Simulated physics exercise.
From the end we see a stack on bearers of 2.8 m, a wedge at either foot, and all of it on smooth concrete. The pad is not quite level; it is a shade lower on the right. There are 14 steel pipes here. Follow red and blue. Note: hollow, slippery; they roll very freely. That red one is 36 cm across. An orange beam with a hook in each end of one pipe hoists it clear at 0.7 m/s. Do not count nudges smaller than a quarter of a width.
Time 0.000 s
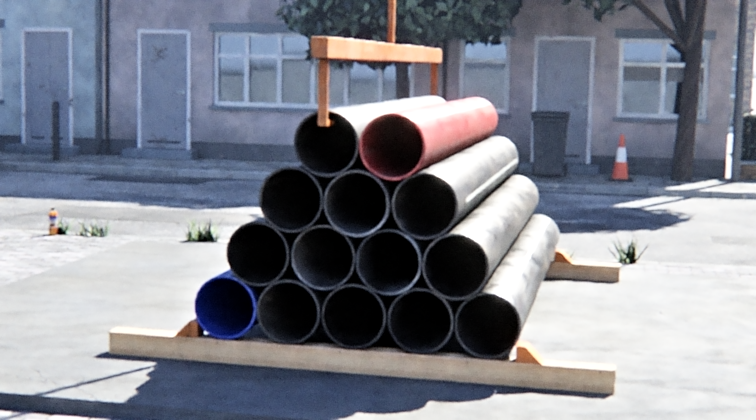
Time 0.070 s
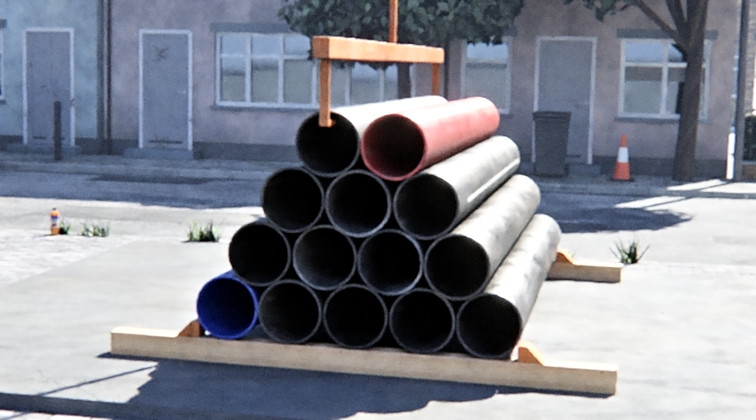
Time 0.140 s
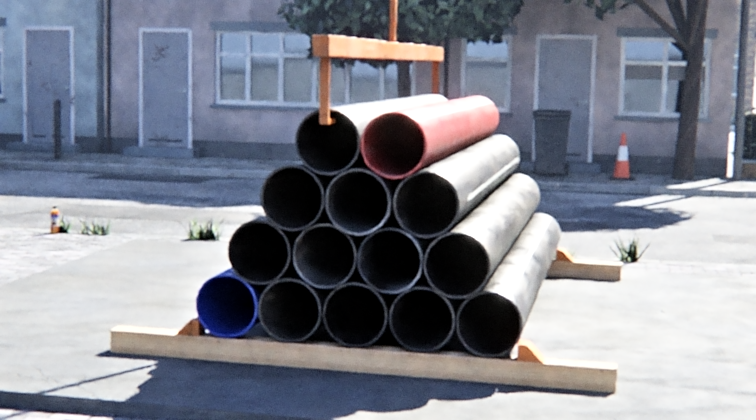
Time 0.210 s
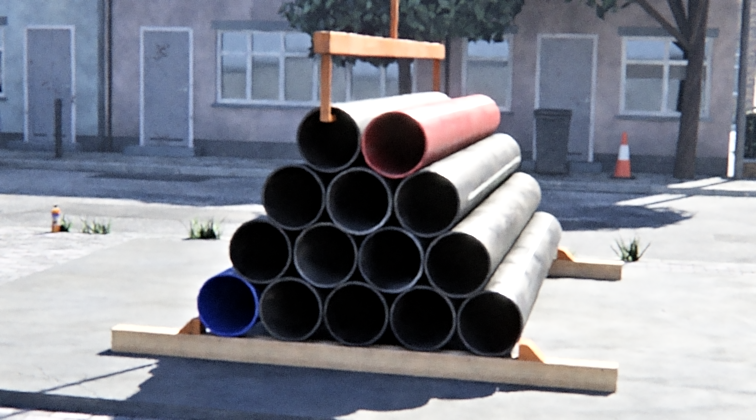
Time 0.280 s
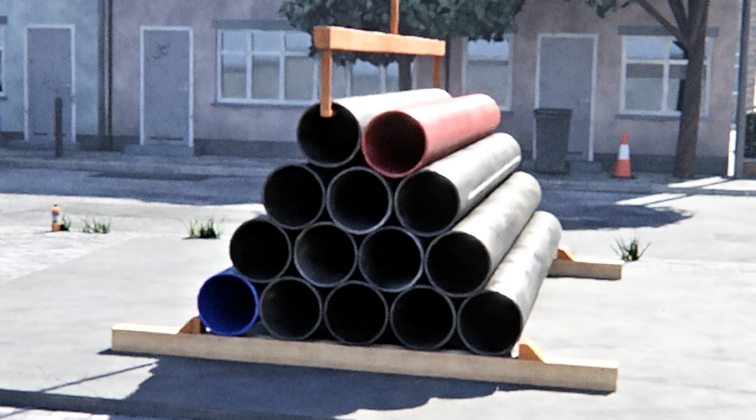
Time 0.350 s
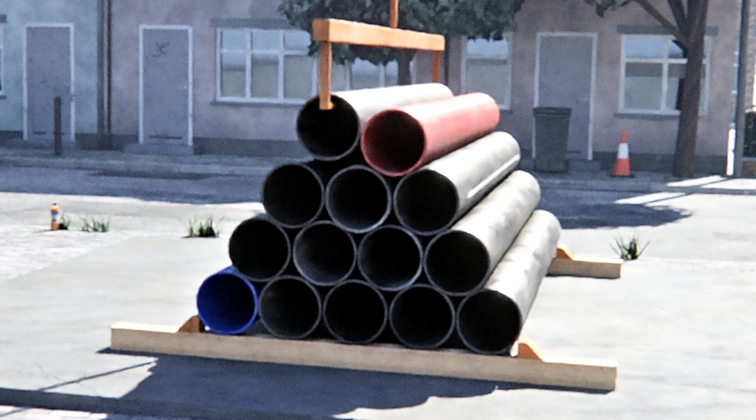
On a sunlit concrete pad across from a row of houses, an orange beam hooked to the upper left pipe of a stack slowly lifts it slightly, while the red pipe beside it and the blue one at lower left stay put.
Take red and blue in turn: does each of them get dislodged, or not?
Red: No; blue: No.
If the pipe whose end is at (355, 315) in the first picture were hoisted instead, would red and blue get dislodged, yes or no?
So red? Yes, it will. And blue? No, it won't.
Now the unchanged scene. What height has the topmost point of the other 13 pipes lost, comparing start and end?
It sits roughly 0 cm lower at the end.
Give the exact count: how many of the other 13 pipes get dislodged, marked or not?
Tally at the end: 0.
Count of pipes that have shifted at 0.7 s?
0.
After 0.7 s, red is where it was; blue is where it was; 0 of the other 13 have shifted.
At rest (1.1 s), red is unmoved; blue is where it was; 0 of the other 13 have shifted.
